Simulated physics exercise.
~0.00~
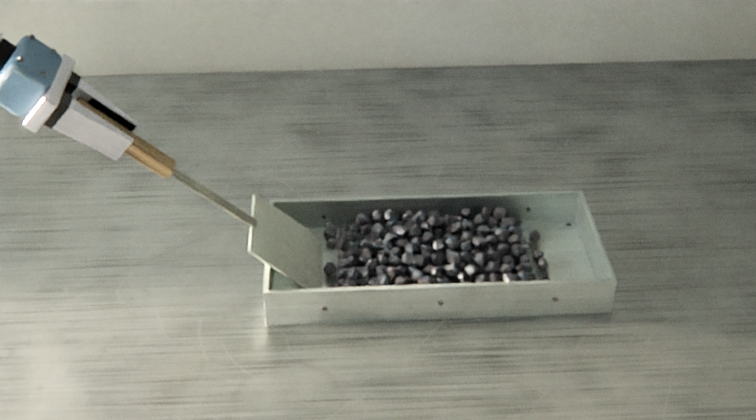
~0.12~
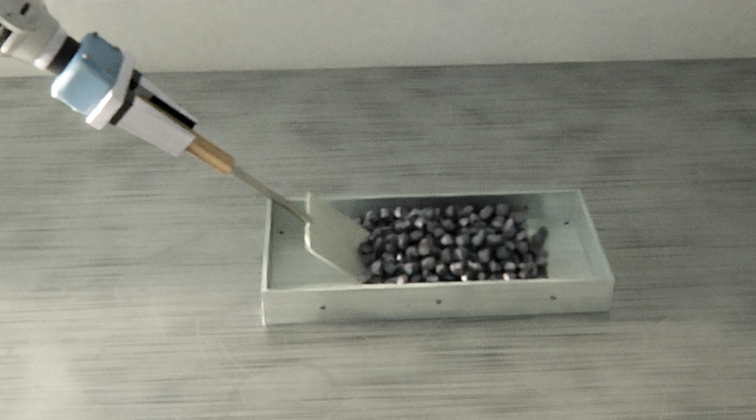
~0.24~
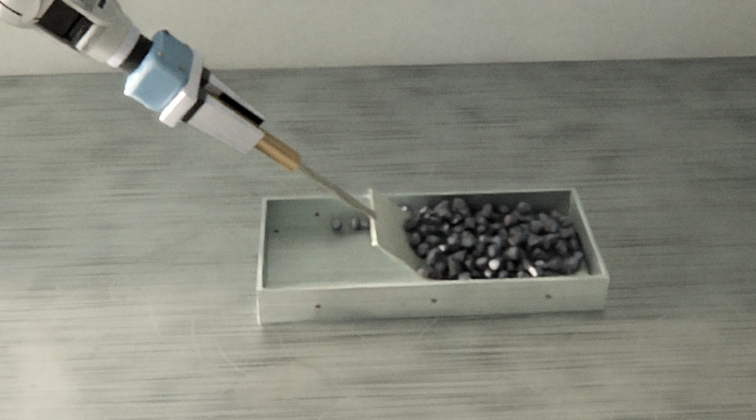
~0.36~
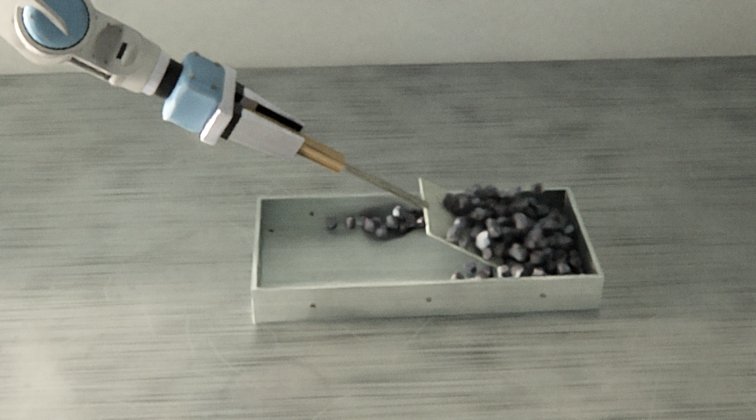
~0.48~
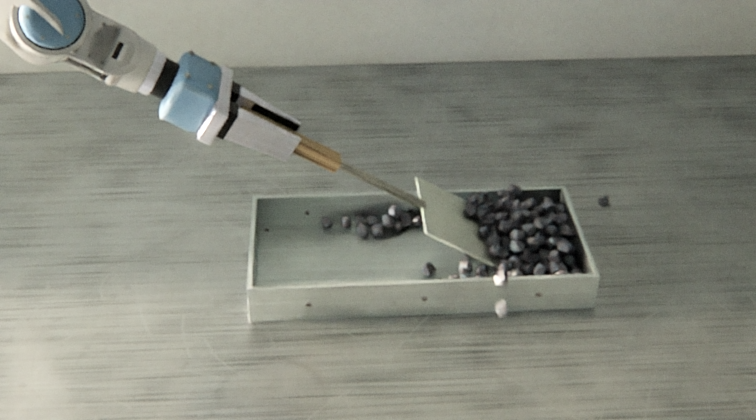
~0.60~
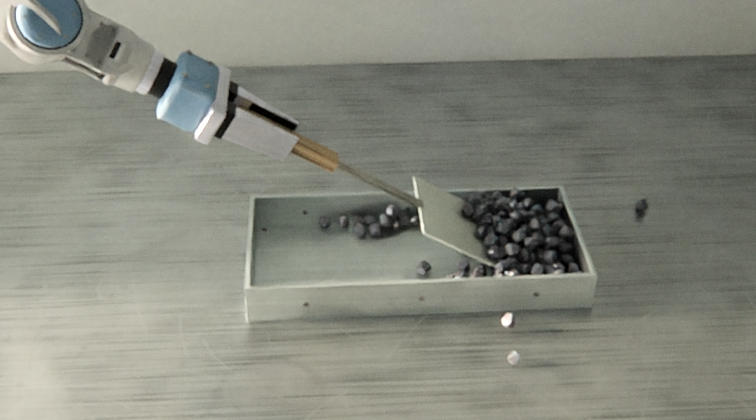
A flat, pale paddle on a robot arm with a blue joint reaches in from the upper left, dipping into a long whitish trough of dark pebbles on a streaked grey table, seen from above one long side. The paddle moves right, pushing the pebbles toward the far right end. They bunch into a steeper heap while a few slip behind it onto the cleared floor. Near the right end it tilts slightly and stops. A few pebbles spill over the walls and come to rest on the table, while most stay heaped inside the unmoved trough.
